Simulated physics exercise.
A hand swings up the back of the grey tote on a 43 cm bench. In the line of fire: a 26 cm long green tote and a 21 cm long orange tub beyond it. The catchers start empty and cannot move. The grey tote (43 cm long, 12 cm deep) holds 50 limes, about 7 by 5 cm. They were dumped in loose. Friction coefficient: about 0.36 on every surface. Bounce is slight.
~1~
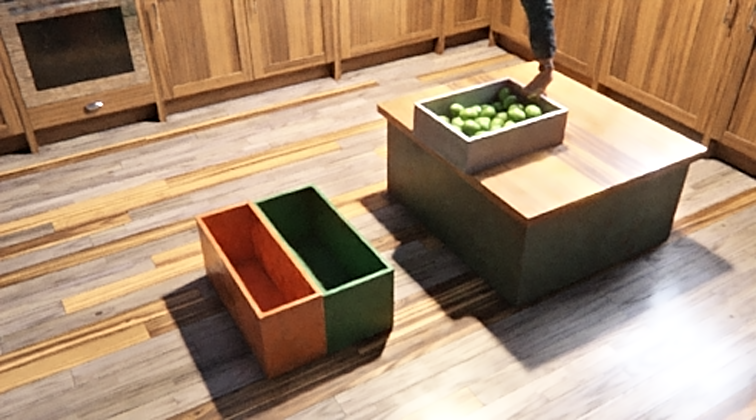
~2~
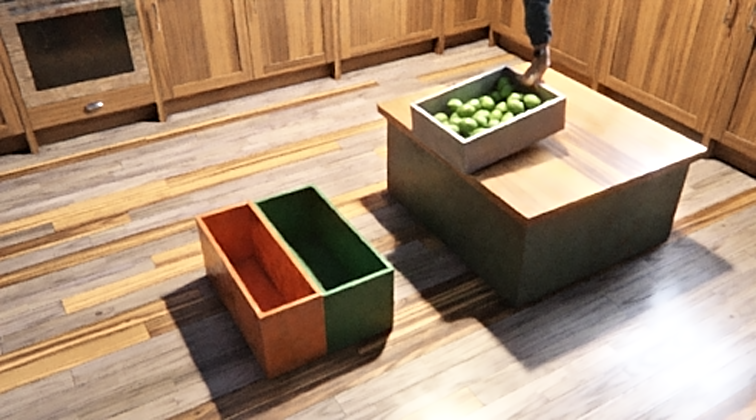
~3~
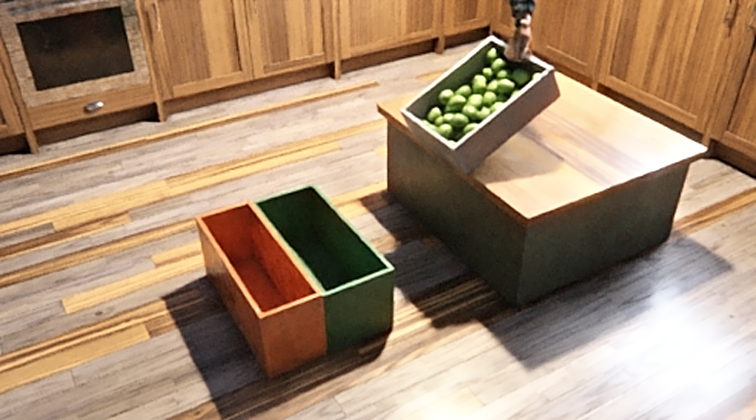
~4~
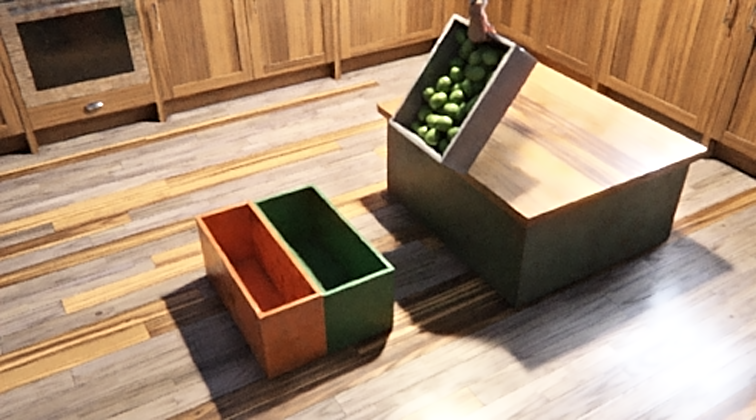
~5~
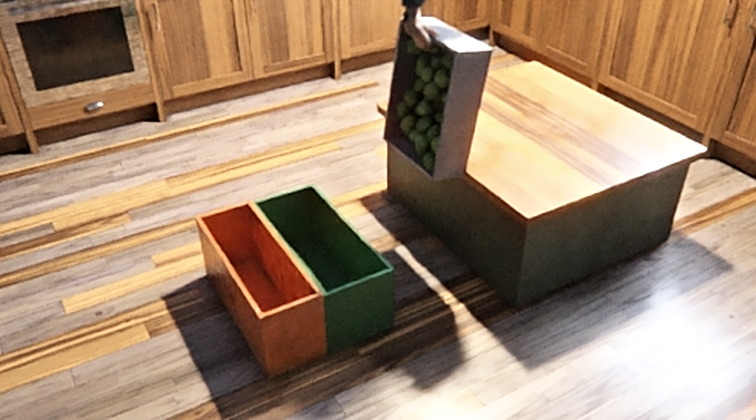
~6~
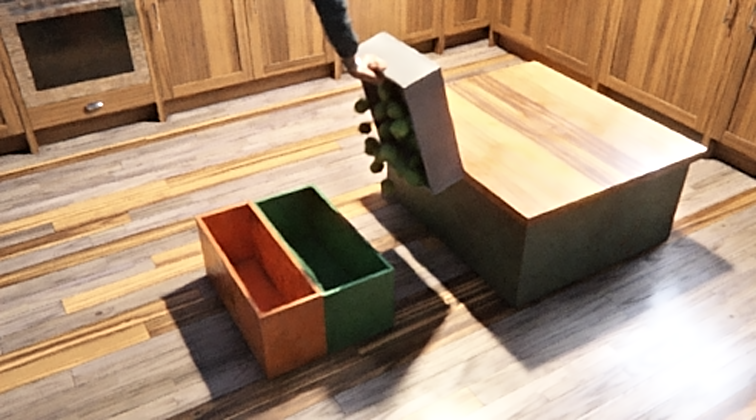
A hand lifts and tilts a grey tote of limes until some tumble out its open top.
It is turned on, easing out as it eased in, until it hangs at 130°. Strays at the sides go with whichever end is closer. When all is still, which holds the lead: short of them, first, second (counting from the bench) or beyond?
The largest share lands on the ground, before the two.
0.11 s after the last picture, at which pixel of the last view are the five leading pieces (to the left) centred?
Around (337, 207).
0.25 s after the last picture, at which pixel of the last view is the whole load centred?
Around (366, 235).
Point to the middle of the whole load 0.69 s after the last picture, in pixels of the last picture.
At about (364, 263).
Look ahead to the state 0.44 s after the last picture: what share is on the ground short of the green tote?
About 65 per cent.
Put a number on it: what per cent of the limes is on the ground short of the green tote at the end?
Near 70 in a hundred.
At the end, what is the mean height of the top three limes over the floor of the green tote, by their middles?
About 5 cm.
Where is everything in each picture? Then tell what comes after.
In the first frame (places track the rim corner closest to us here), grey tote (470, 139); green tote (326, 294); tipped 0°; all still inside.
The second frame shows grey tote (466, 141); tipped 7°.
The third frame shows grey tote (455, 146); tipped 27°.
The fourth frame shows grey tote (442, 159); tipped 53°.
The fifth frame shows grey tote (433, 177); tipped 81°.
The sixth frame shows grey tote (432, 192); green tote (326, 294); tipped 106°; 15 out, the lowest lime at (388, 187).
Then, 0.11 s after the last picture, tilt 121°; 19 still in the grey tote, 1 in the green tote and 30 in the air.
Then, 0.25 s after the last picture, tilt 130°; 5 still in the grey tote, 11 in the green tote, 13 on the ground short of the green tote and 21 in the air.
Then, 0.44 s after the last picture, tilt 130°; 14 in the green tote, 33 on the ground short of the green tote and 3 in the air.
Final count (0.69 s after the last picture), 14 in the green tote and 36 on the ground short of the green tote.
